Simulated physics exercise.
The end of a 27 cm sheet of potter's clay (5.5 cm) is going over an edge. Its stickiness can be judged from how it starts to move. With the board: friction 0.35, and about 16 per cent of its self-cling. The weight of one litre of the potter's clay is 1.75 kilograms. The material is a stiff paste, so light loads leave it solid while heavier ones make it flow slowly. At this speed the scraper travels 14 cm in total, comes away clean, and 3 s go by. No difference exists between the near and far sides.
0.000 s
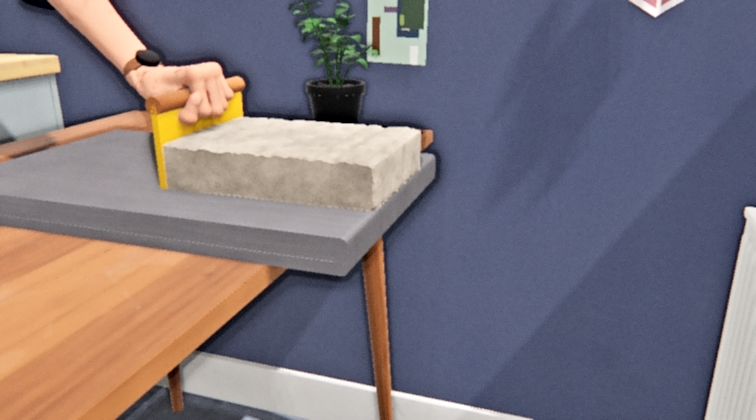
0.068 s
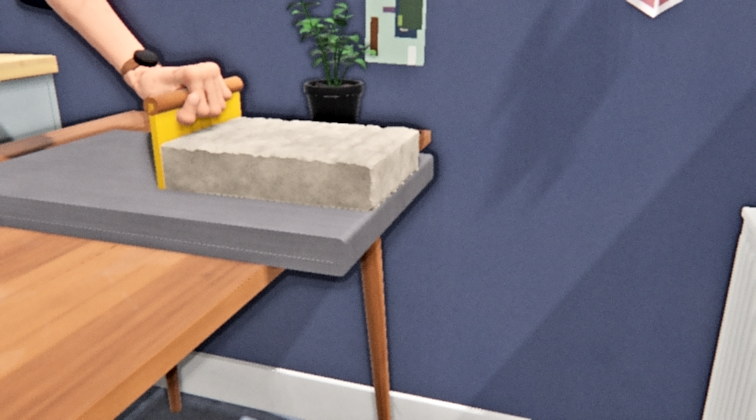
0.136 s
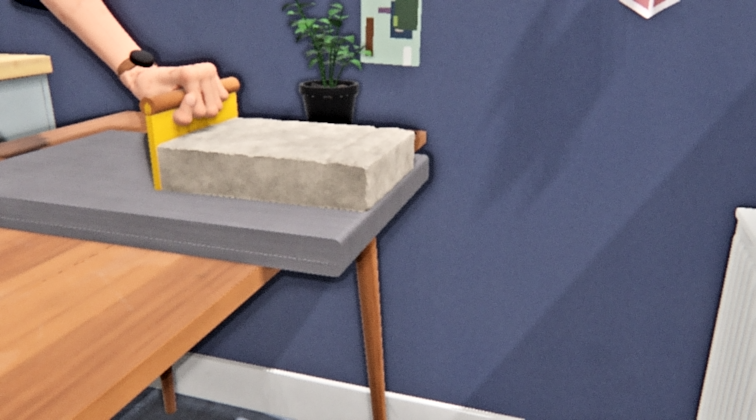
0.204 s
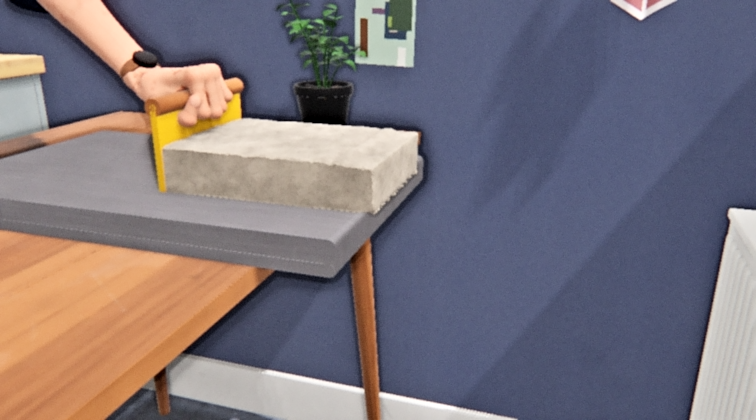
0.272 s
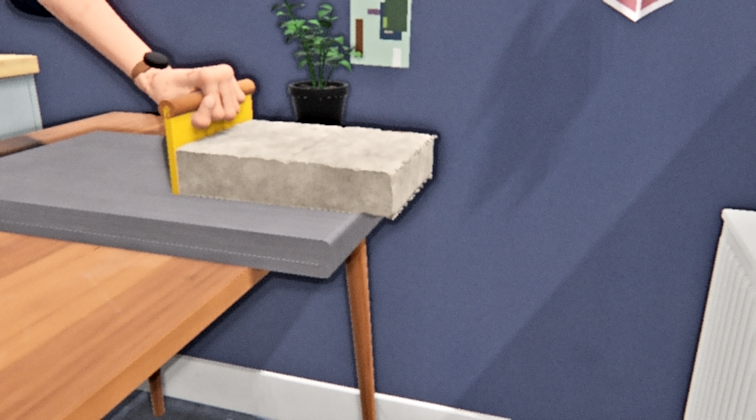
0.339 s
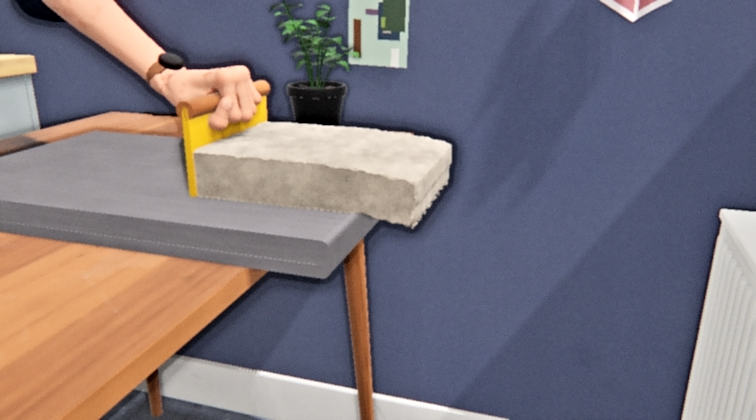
In a room with a dark blue wall, a hand holds a yellow scraper against the left end of a thick, pale grey slab on a grey board atop a wooden table. At first the slab stays put on the board; then the hand pushes it steadily right, until its front end juts past the board's edge, still in one piece.
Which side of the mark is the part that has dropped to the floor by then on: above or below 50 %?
It is below.
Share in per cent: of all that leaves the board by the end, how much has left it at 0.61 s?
About 100 %.
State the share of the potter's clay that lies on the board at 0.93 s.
About 50 percent.
After 0.61 s, 48 % lies on the board and 0 % has fallen.
After 0.93 s, 48 % lies on the board and 38 % has fallen.
After 1.26 s, 48 % lies on the board and 38 % has fallen.
After 1.58 s, 48 % lies on the board and 38 % has fallen.
After 3.58 s, 48 % lies on the board and 38 % has fallen.
